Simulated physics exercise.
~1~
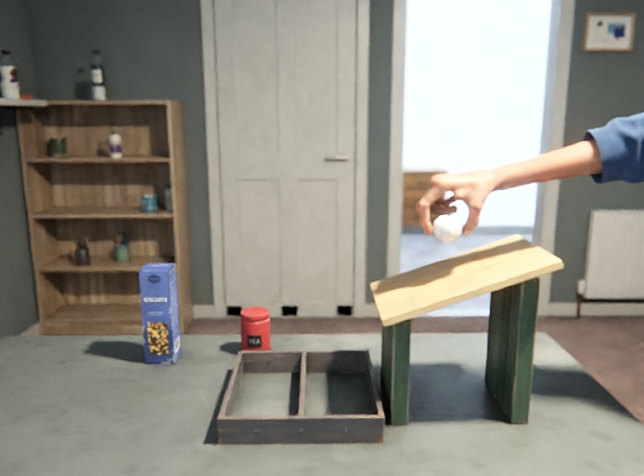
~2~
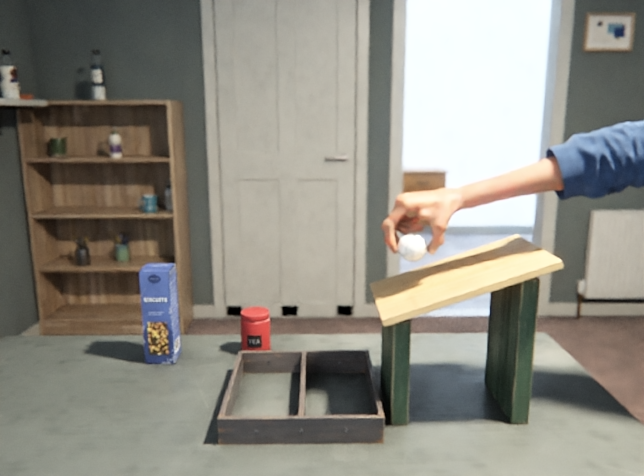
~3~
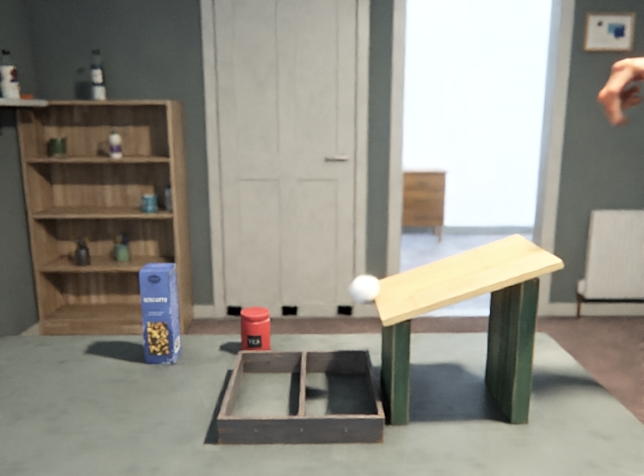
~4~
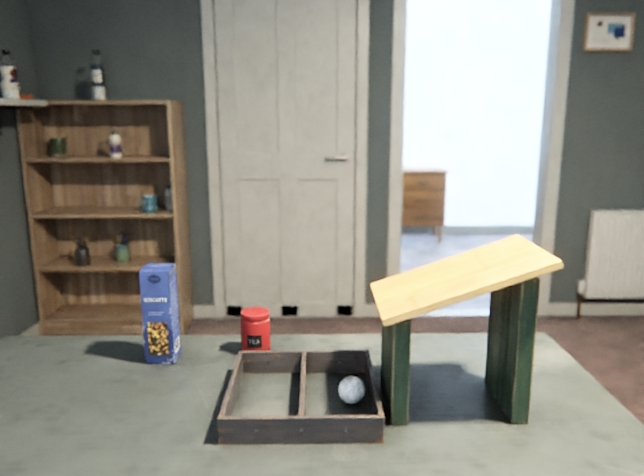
A hand releasing a white onion above a sloping board, the onion leaving its lower left end and settling in the tray's nearer bay.
